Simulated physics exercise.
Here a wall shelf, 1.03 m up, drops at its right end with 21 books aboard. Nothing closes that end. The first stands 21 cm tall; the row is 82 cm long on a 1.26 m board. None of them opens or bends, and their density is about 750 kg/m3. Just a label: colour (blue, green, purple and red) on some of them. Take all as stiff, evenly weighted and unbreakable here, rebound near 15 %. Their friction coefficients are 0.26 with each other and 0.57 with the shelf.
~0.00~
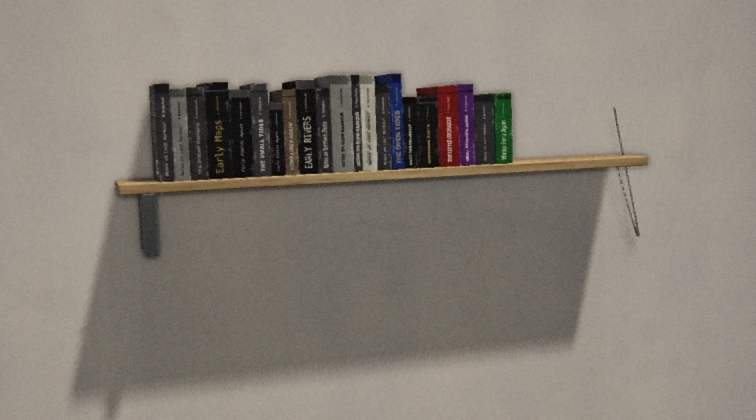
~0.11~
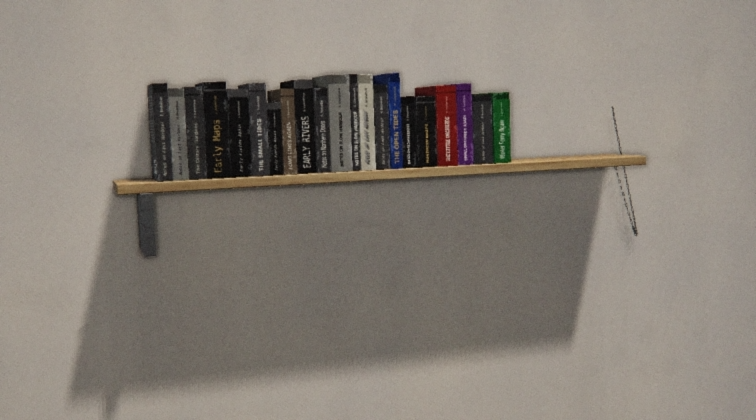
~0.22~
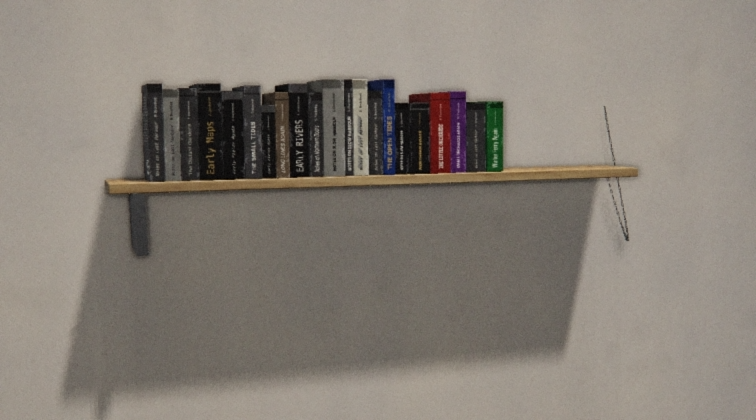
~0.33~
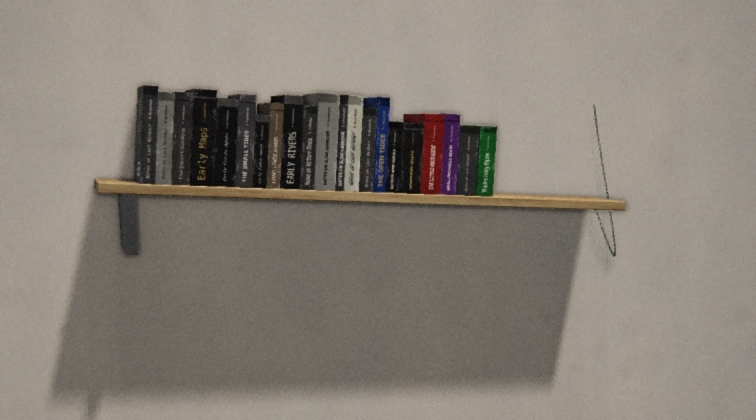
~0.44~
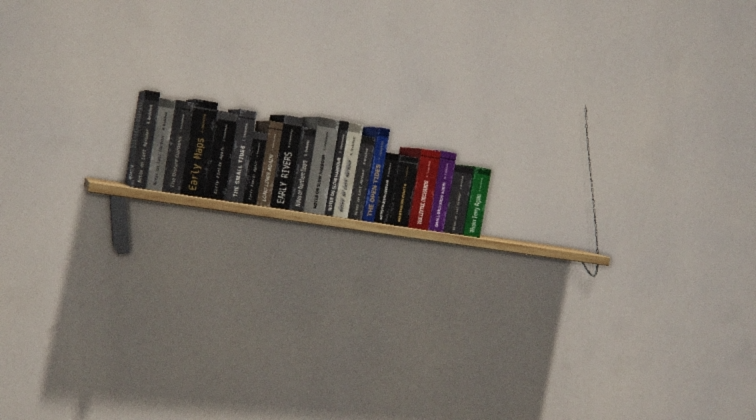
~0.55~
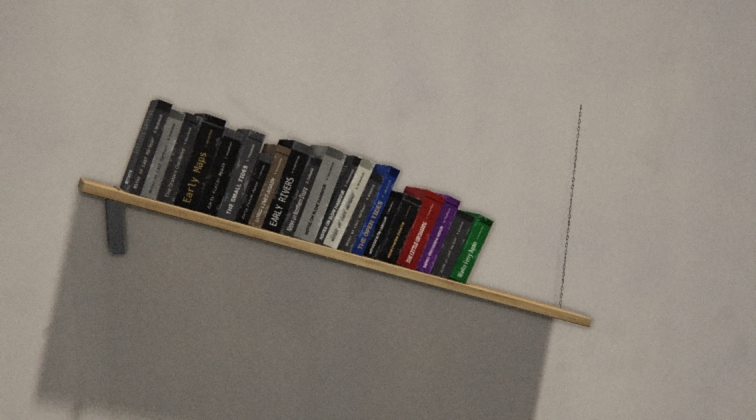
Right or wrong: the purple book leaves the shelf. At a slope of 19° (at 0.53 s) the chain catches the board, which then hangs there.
Wrong.
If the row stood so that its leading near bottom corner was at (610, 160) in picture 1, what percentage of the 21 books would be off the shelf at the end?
With that placement, 20 in a hundred.
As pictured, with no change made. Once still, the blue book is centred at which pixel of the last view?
It comes to rest around (402, 227) in the last view.
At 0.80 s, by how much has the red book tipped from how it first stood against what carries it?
About 40°.
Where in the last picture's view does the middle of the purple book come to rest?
Roughly at (490, 259).
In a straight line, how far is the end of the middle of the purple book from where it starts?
Close to 40 cm, start to finish.
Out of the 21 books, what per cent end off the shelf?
About 0% of them.
After 0.64 s, none of the 21 books off the shelf, 21 disturbed; purple book 22° from how it stood; green book 23° from how it stood.
After 0.80 s, none of the 21 books off the shelf, 21 disturbed; purple book 39° from how it stood; green book on its side.
In the end (1.4 s), none of the 21 books off the shelf, 21 disturbed; purple book 54° from how it stood; green book on its side; red book 51° from how it stood. From the last view, middles, purple book near (490, 259), green book near (542, 295).
